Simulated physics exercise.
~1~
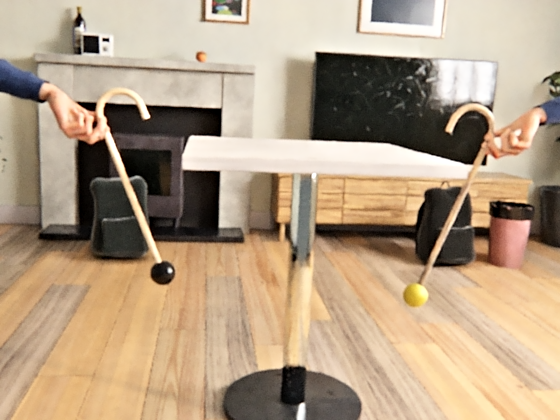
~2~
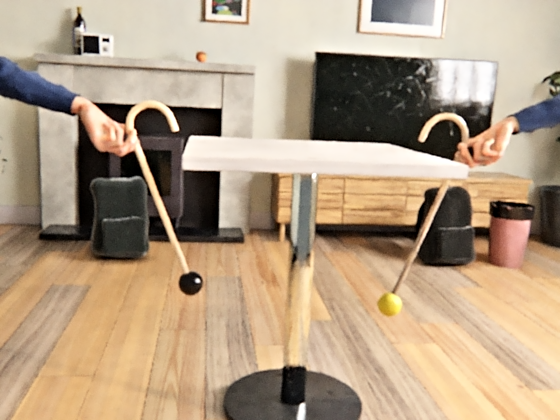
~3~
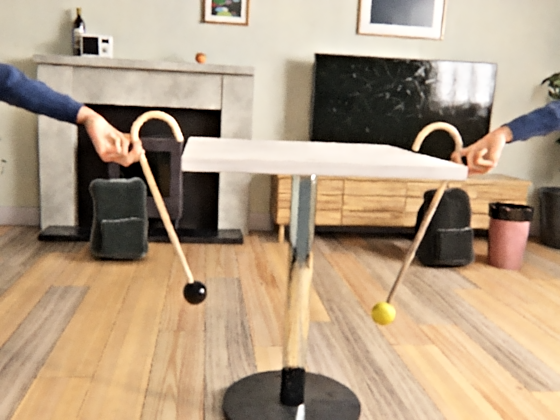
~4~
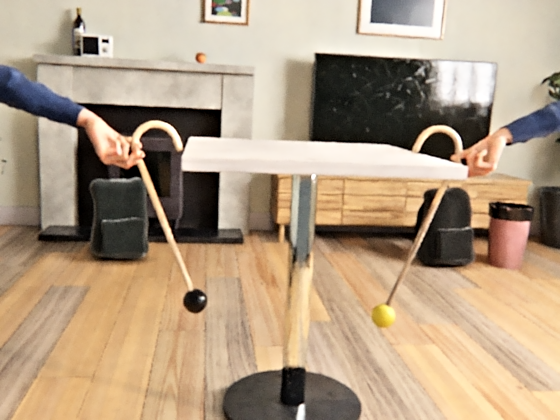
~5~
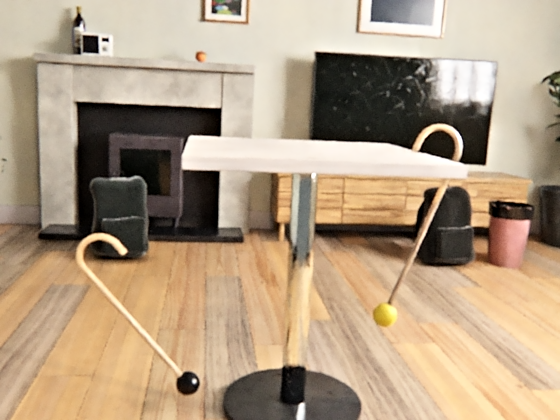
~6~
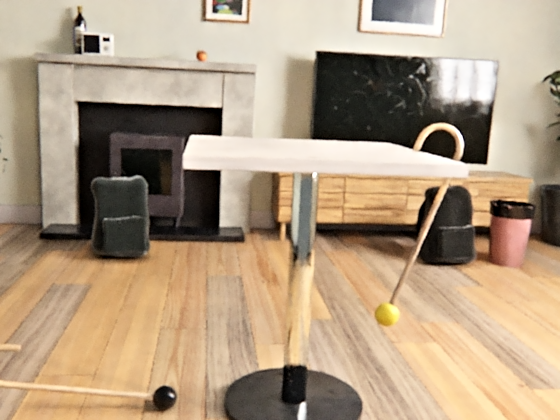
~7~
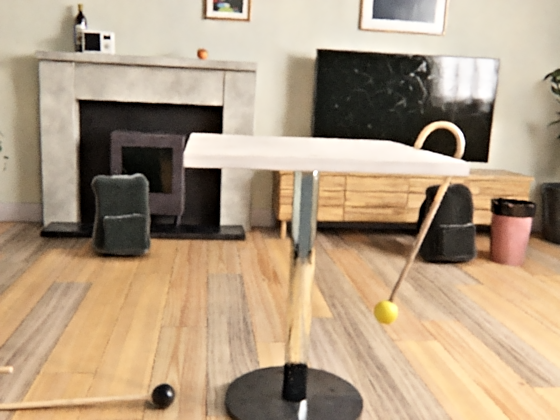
Two hands hooking ball-tipped canes onto a table's edges and letting go, the black-tipped one falling, the yellow-tipped one staying hung.
